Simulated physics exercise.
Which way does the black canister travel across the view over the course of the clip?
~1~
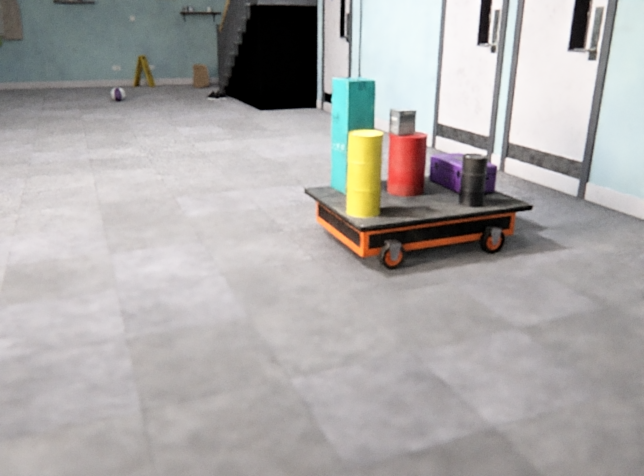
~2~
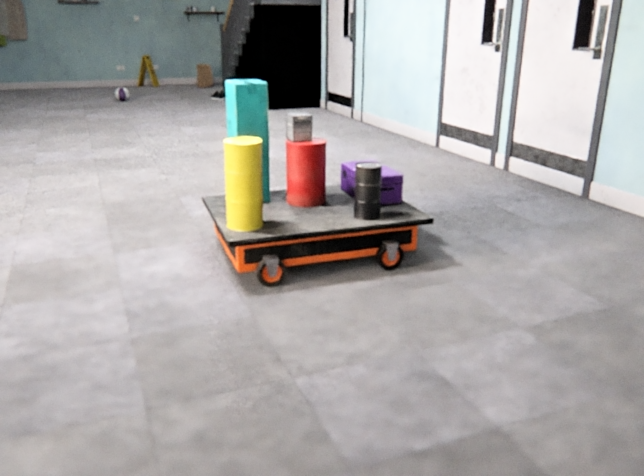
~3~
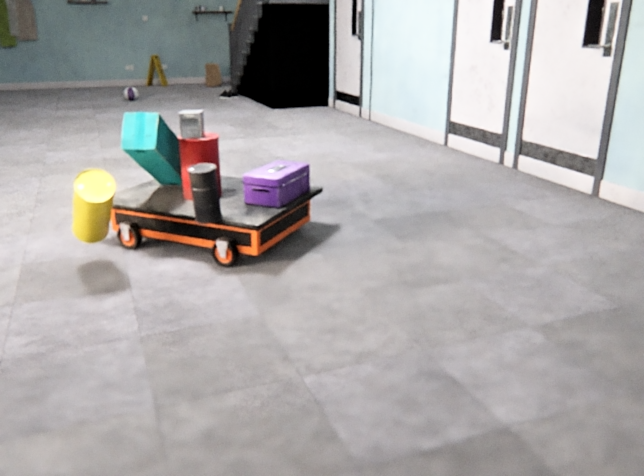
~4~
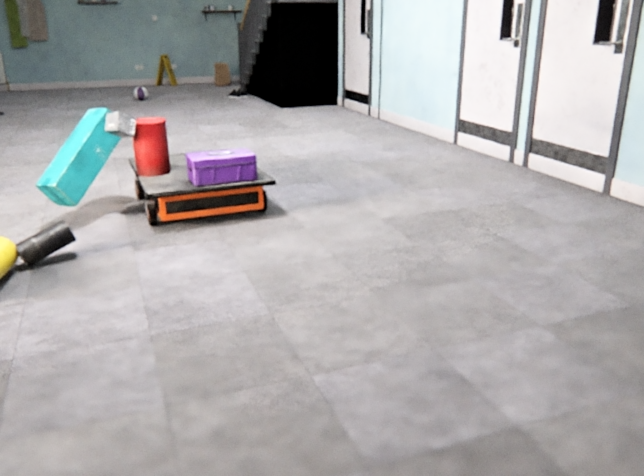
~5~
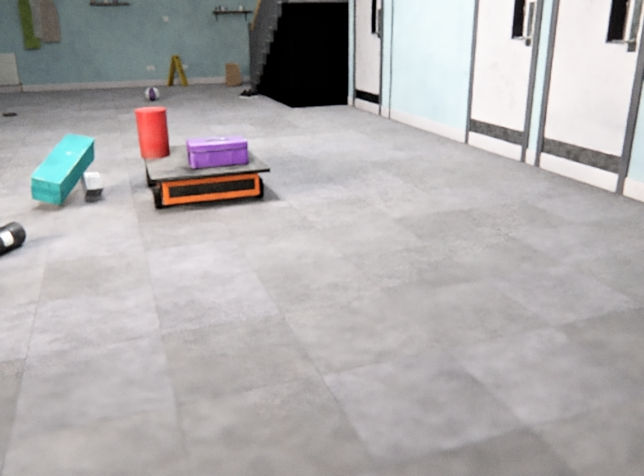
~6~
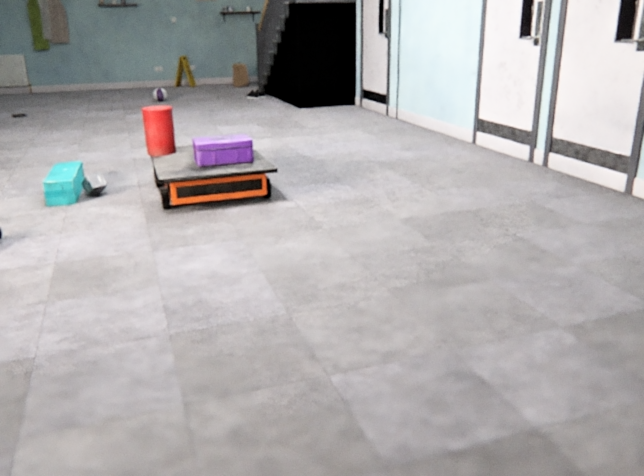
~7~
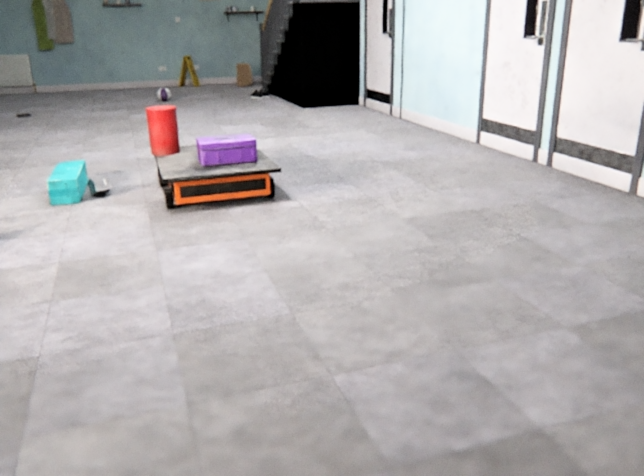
The black canister moves to the left, first riding on the cart and then lying on its side on the floor after falling off.
